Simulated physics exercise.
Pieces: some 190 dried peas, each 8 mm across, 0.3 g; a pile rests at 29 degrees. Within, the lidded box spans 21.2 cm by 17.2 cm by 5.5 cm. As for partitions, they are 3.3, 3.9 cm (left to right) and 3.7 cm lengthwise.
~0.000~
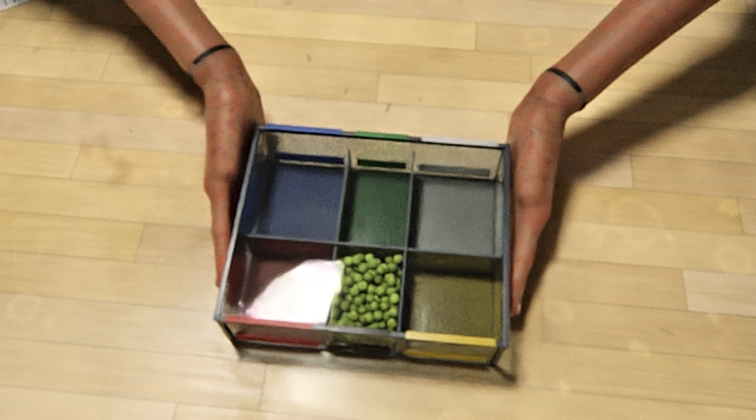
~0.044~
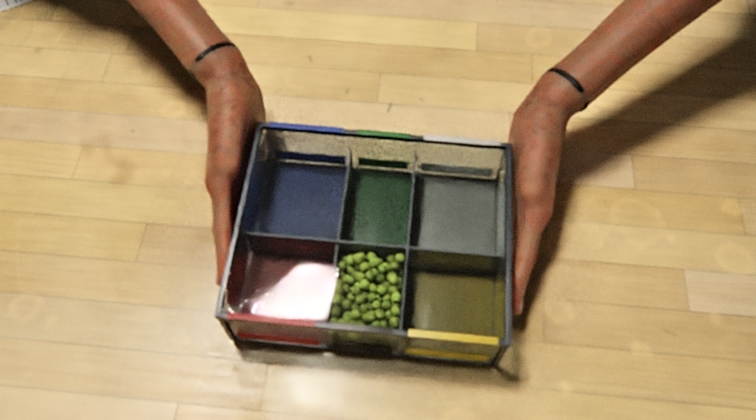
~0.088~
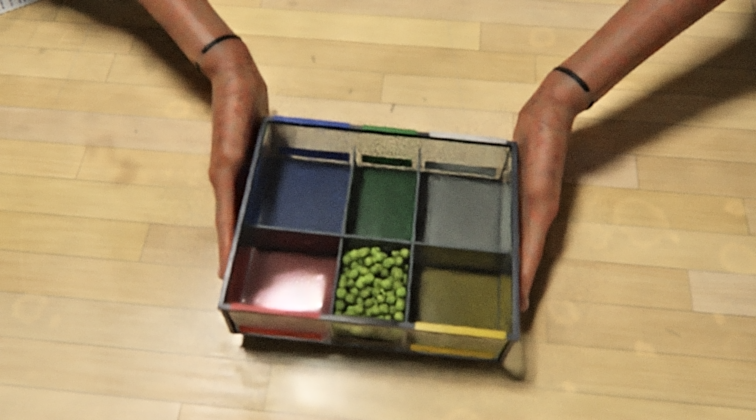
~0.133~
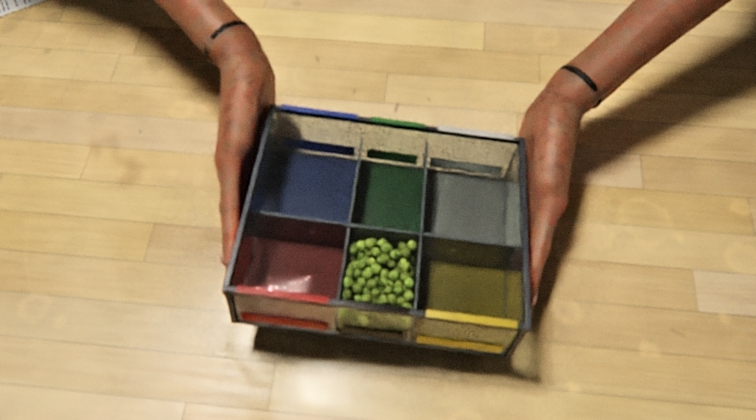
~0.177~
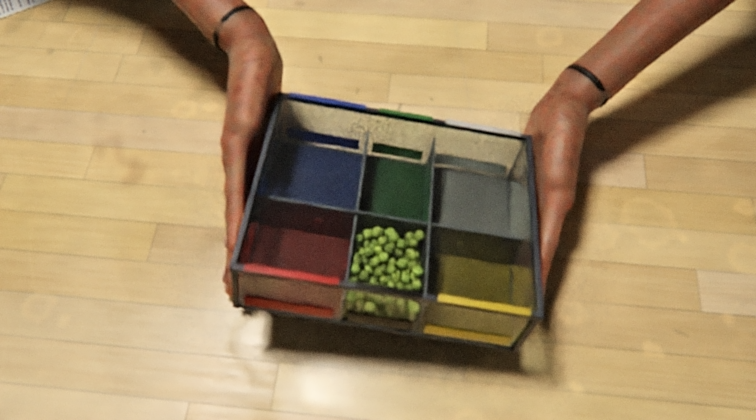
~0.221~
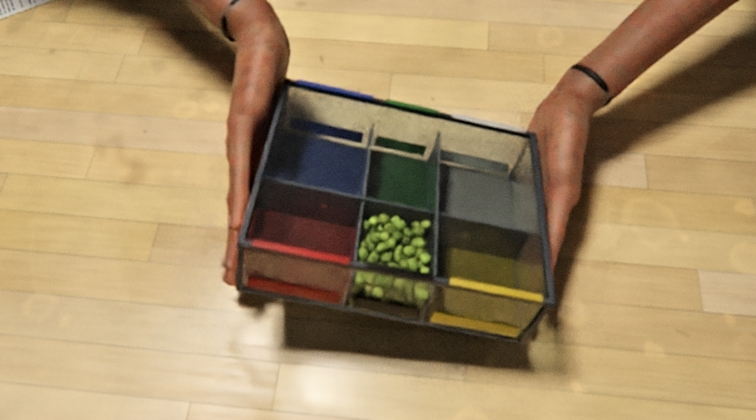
Two hands hold a clear, dark-edged box by its left and right sides above a pale wooden floor, seen from above by a still camera. Its six compartments show blue, green and grey at the back, with red, a pile of green peas and yellow at the front. The hands raise and tilt the box, slowly then faster, exposing more of its front wall while the peas stay bunched.
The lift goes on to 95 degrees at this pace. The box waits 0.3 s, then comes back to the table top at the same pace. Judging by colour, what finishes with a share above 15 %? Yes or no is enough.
Red, no; blue, no; green, no; yellow, no; white, yes; black, yes.
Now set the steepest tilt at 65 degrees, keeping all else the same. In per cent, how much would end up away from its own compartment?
Roughly 20 percent would.
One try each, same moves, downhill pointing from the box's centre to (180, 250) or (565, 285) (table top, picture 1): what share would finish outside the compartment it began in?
Near 80 and 35 percent, in that order.
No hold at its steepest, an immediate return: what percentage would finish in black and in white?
You'd end up with black at 60 per cent and white at 35 per cent.
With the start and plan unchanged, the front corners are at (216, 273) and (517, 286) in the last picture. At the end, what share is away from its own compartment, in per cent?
Near 60 %.
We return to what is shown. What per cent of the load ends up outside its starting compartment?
Share changed: Approx. 45 %.
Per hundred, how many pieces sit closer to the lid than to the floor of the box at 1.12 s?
Close to 60 in a hundred.
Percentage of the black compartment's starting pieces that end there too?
Something like 60 per cent.
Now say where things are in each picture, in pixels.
The first frame shows box tilt 0 degrees, front corners at (220, 316) and (503, 342); black 100 %.
The second frame shows box tilt 1 degrees, front corners at (221, 314) and (505, 341).
The third frame shows box tilt 4 degrees, front corners at (224, 304) and (513, 335), lowest corner right back.
The fourth frame shows box tilt 8 degrees, front corners at (229, 287) and (525, 325), lowest corner right back.
The fifth frame shows box tilt 13 degrees, front corners at (236, 266) and (537, 313), lowest corner right back.
The sixth frame shows box tilt 18 degrees, front corners at (244, 242) and (548, 301), lowest corner right back; black 100 %. The box's pace is about 115 degrees a second.
Then, at 1.12 s, tilt 95 degrees; white 30 %, black 70 %.
After 1.71 s, tilt 50 degrees; green 5 %, white 40 %, black 55 %.
After 2.36 s, tilt 0 degrees; green 5 %, white 40 %, black 55 %.
In the end, at 3.0 s, red 0 %, blue 0 %, green 5 %, yellow 0 %, white 40 %, black 55 %.
